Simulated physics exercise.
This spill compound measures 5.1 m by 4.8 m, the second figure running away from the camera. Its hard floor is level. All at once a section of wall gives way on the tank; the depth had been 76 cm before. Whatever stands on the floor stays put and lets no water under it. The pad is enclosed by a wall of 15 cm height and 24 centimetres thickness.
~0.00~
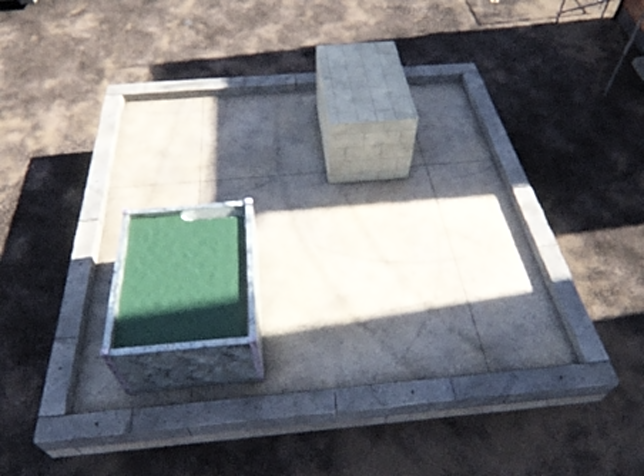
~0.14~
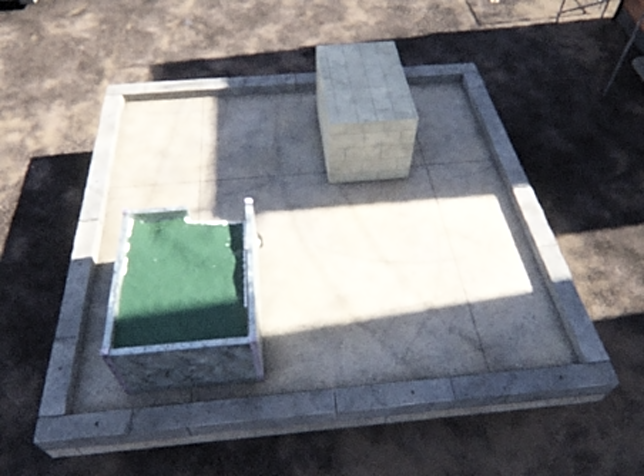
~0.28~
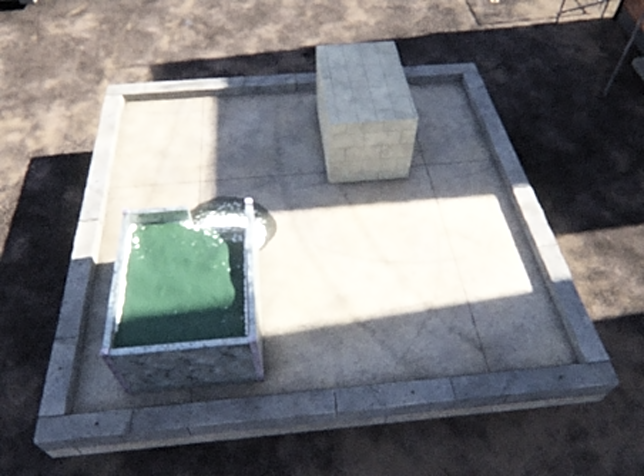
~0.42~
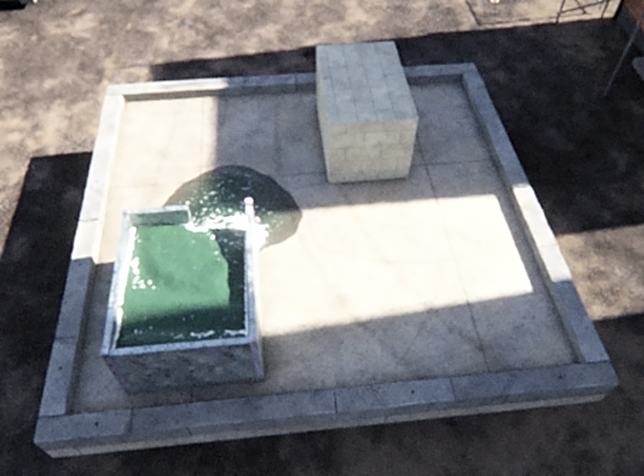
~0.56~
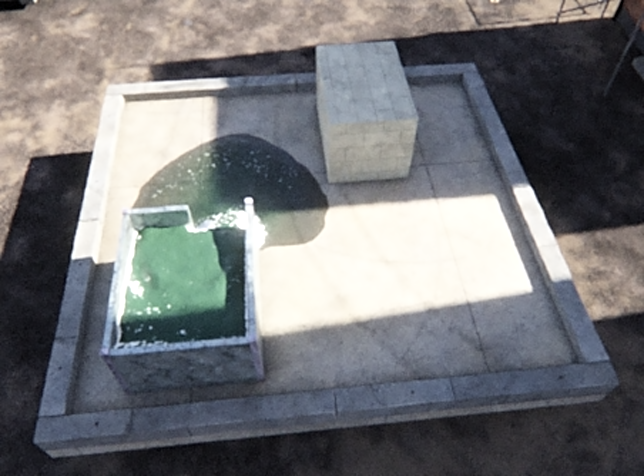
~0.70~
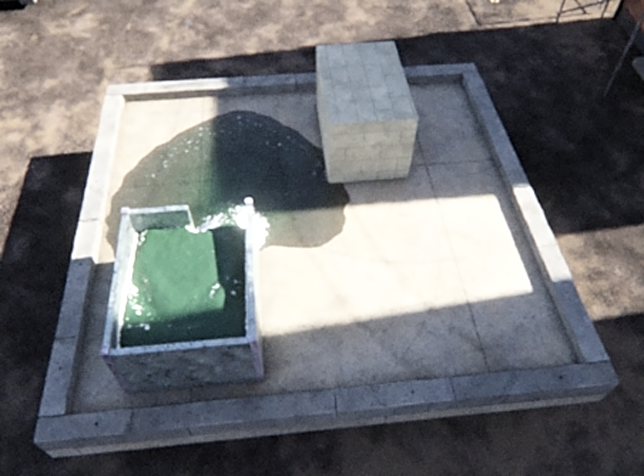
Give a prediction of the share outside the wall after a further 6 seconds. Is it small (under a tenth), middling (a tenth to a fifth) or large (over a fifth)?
It is middling, a tenth to a fifth.
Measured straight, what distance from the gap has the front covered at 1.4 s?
About 3.4 m.
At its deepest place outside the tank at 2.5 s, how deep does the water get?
About 23 cm.
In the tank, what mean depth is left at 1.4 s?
It averages close to 44 cm.
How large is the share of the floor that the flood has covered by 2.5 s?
Close to 45 in a hundred.
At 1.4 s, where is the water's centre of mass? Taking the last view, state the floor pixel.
Its balance point sits around (214, 239).
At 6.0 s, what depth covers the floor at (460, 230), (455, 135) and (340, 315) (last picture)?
Spot by spot: Some 3, 3, then 0 cm.
After 1.1 s water covers 35 % of the floor and is deepest (42 cm) near (238, 242); 0 % is over the wall.
After 1.4 s water covers 35 % of the floor and is deepest (38 cm) near (238, 242); 0 % is over the wall.
After 2.5 s water covers 45 % of the floor and is deepest (23 cm) near (199, 110); 8 % is over the wall.
After 4.0 s water covers 45 % of the floor and is deepest (16 cm) near (288, 137); 12 % is over the wall.
After 6.0 s water covers 70 % of the floor and is deepest (14 cm) near (72, 419); 12 % is over the wall.
